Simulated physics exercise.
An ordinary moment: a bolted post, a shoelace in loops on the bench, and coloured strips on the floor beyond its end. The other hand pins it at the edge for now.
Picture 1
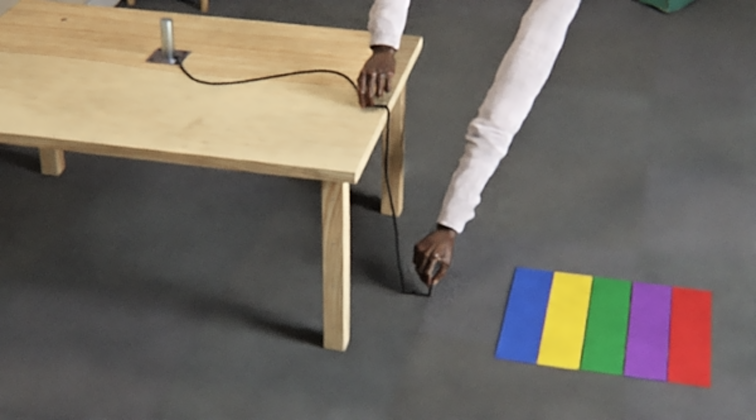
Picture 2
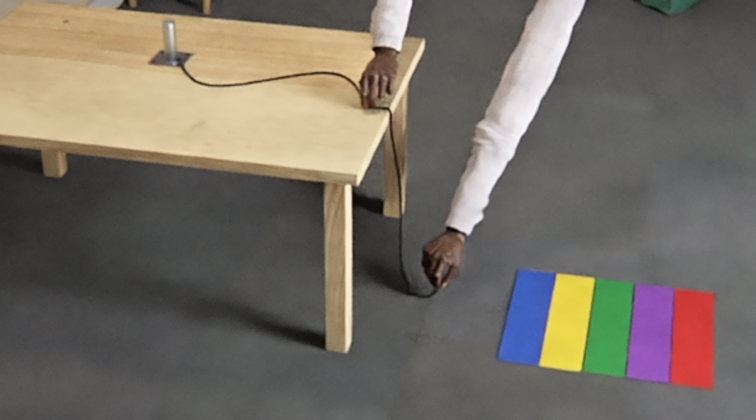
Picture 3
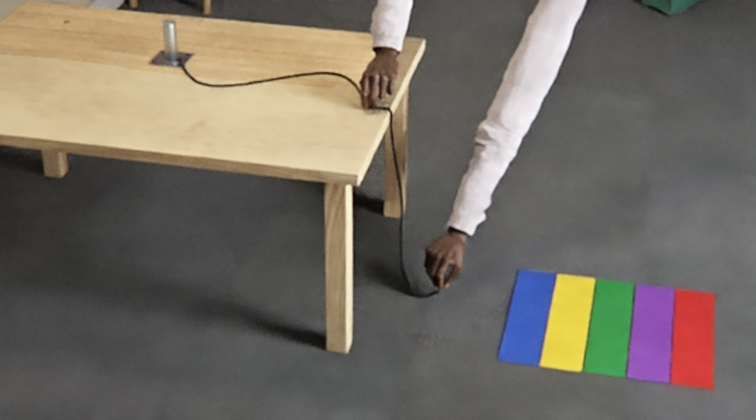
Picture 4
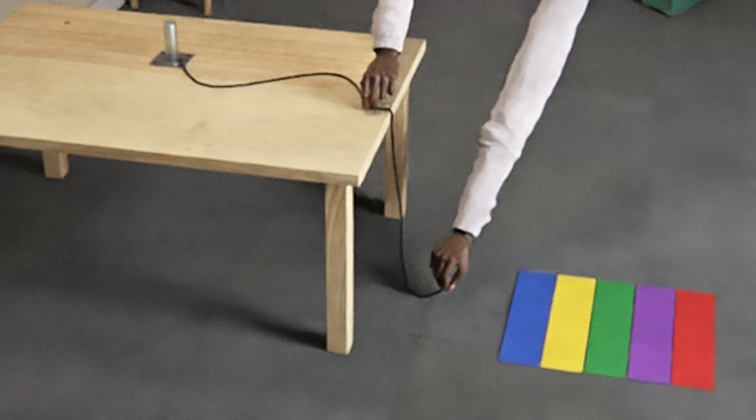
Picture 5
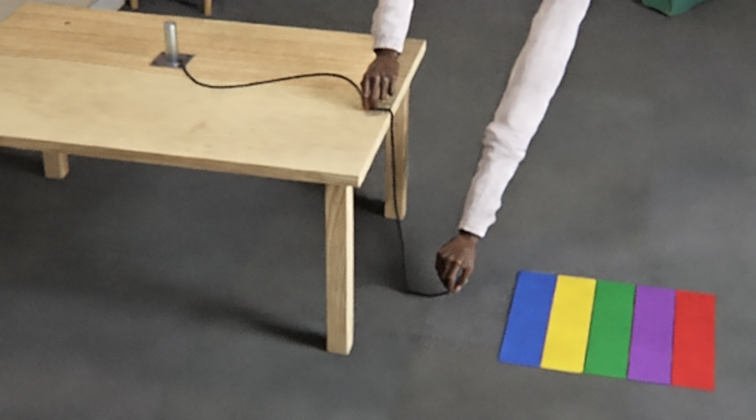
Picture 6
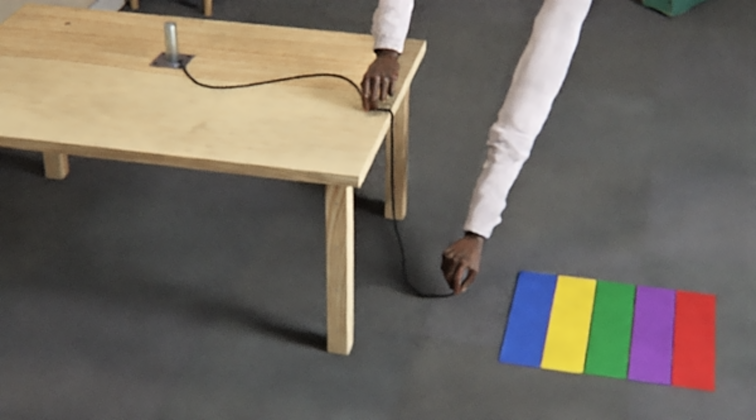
A hand pins a dark cord at the table's edge while another draws its end slightly right.
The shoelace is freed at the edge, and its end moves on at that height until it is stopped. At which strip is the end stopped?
The purple one.
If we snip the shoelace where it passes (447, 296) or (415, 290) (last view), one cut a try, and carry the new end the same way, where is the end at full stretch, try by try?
About (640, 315) and (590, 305).
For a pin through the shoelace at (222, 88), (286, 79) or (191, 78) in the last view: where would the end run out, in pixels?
Try by try, around (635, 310), (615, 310) and (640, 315).
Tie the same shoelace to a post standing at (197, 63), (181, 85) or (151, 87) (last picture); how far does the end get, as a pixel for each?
About (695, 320), (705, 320) and (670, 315).
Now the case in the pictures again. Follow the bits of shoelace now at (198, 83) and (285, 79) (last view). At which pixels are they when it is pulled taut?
They go to (234, 70) and to (317, 85).
Early on, end near (581, 306); over yellow.
Midway, end near (633, 312); over green.
At the end of the slack, end near (662, 316); over purple. It halts on the purple strip.
